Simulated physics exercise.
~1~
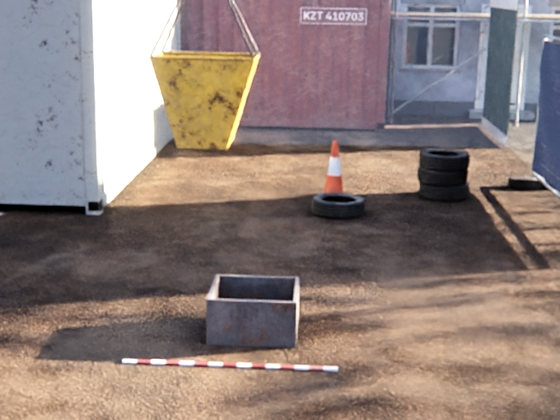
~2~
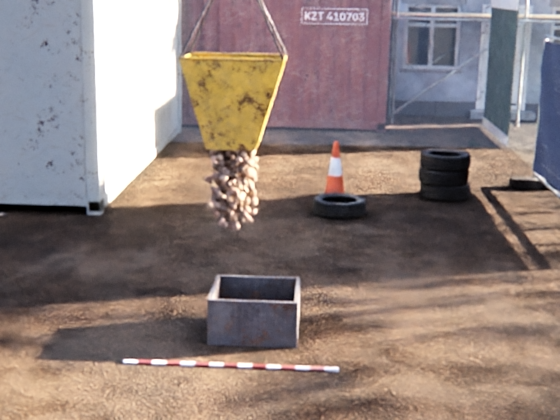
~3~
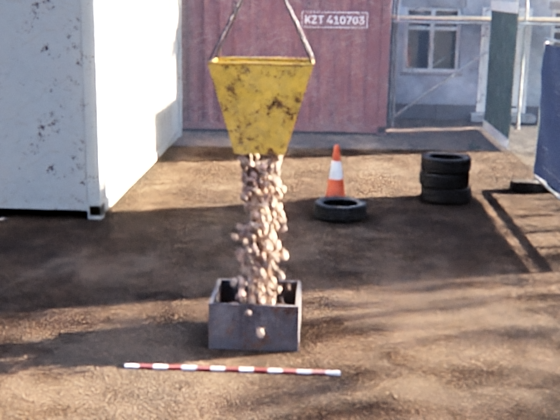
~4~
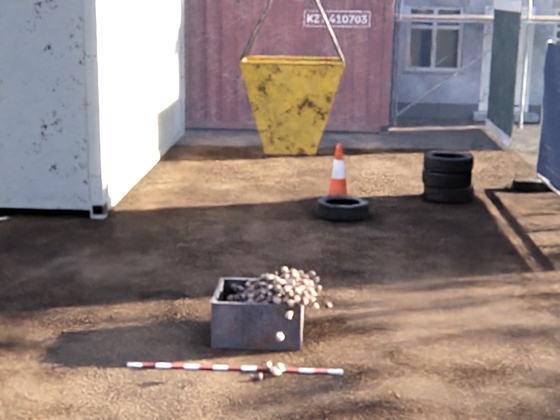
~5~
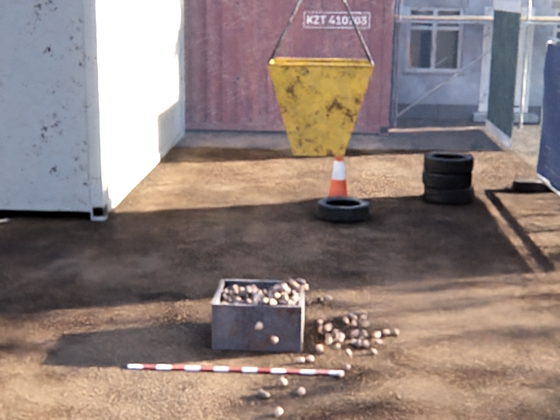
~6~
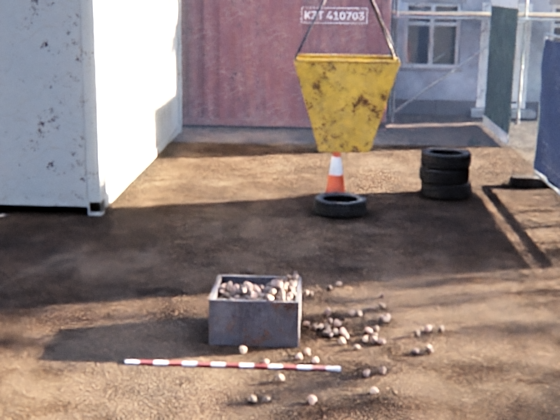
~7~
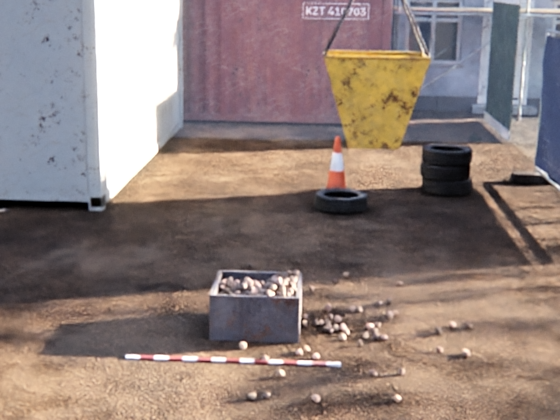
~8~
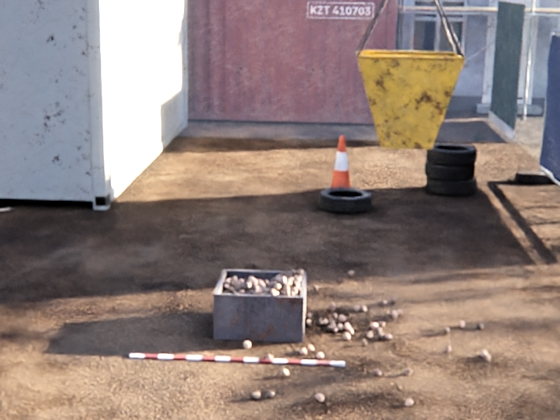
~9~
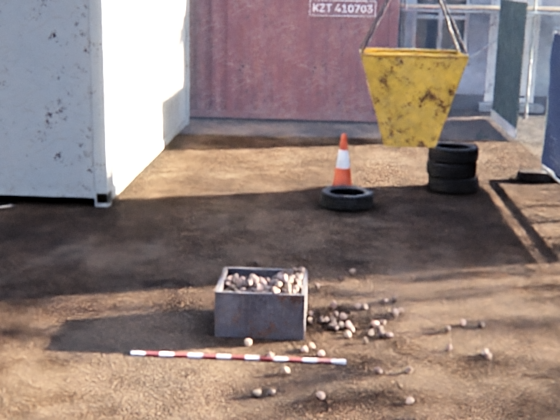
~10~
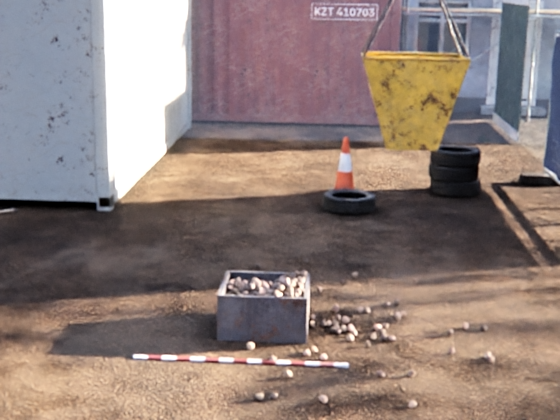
A large white container stands at the left of a dirt yard, seen from the side by a slightly swaying camera, with a dull red container, a traffic cone and stacked black tyres behind. A yellow hopper hangs on cables above, and an open grey bin sits on the ground behind a red and white striped staff. As the hopper moves right, round stones pour from its bottom and drop into the bin. They heap up, and some spill over the right side and roll across the dirt. The empty hopper drifts on and stops near the tyres, leaving most stones in the bin and a few scattered, mainly to its right.
